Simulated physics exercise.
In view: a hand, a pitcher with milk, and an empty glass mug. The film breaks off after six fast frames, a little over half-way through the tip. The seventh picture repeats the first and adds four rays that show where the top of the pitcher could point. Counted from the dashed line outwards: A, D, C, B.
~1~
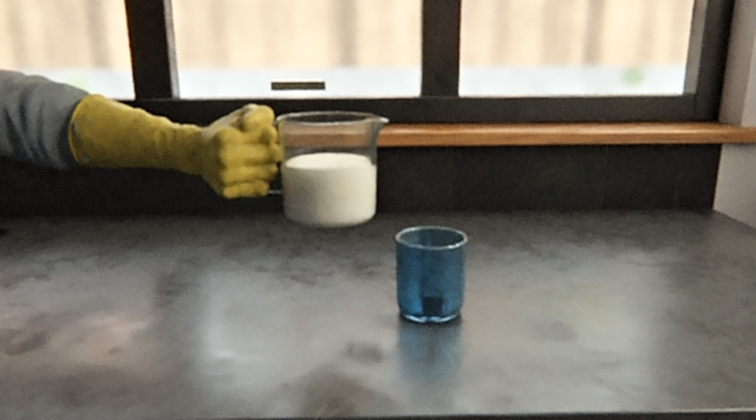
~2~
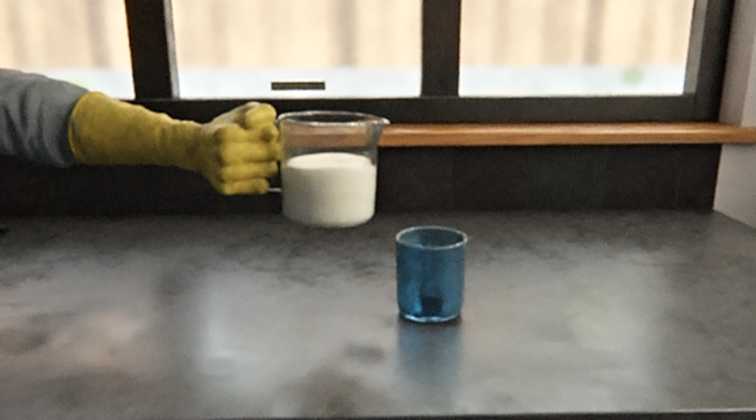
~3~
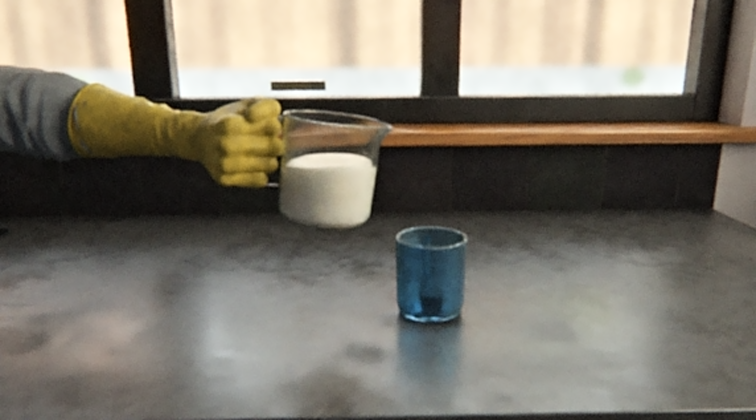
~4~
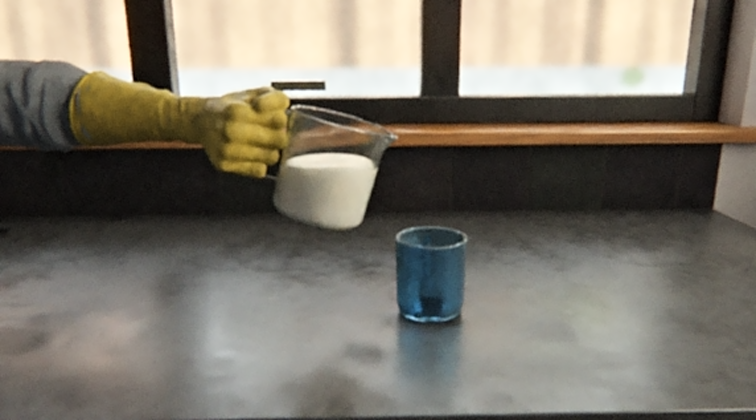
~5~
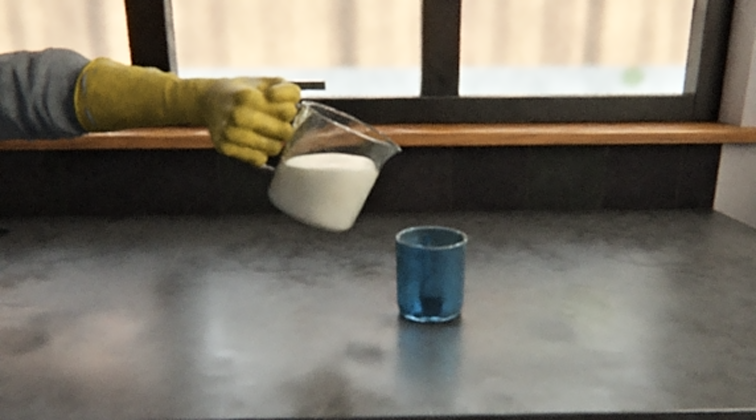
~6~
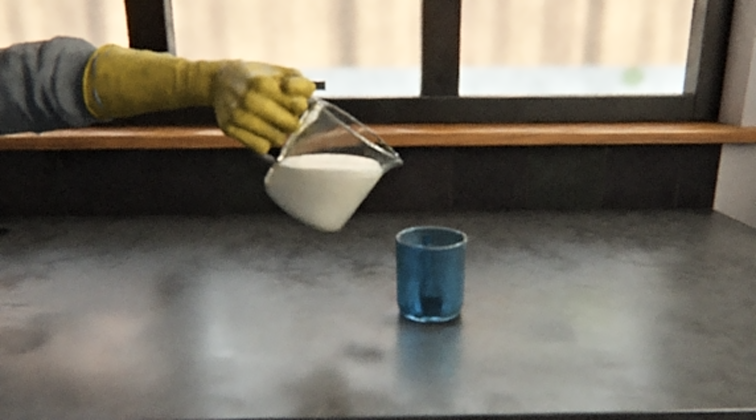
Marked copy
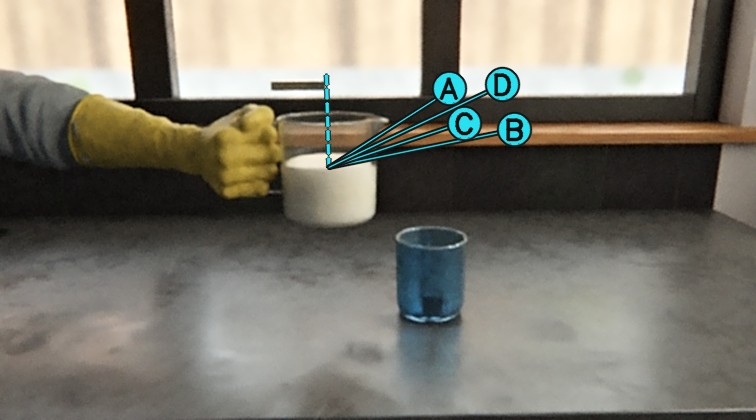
A hand in a yellow rubber glove held a clear pitcher of milk above a dark counter, then steadily tilted it to the right near an empty blue glass, with no milk leaving the pitcher.
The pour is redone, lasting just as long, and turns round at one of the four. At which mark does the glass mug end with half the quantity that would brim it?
Use line D.
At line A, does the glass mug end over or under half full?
Under half.
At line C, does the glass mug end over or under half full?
Over half.
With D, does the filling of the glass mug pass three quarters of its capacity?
No.
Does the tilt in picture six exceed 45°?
No.
In cyan, A at (435, 99); B at (498, 132); C at (447, 127); D at (486, 92).
Choosing A, the glass mug ends with about 30 % of what it can hold.
Choosing B, the glass mug ends with about 85 % of what it can hold.
Choosing C, the glass mug ends with about 68 % of what it can hold.
Choosing D, the glass mug ends with about 48 % of what it can hold.
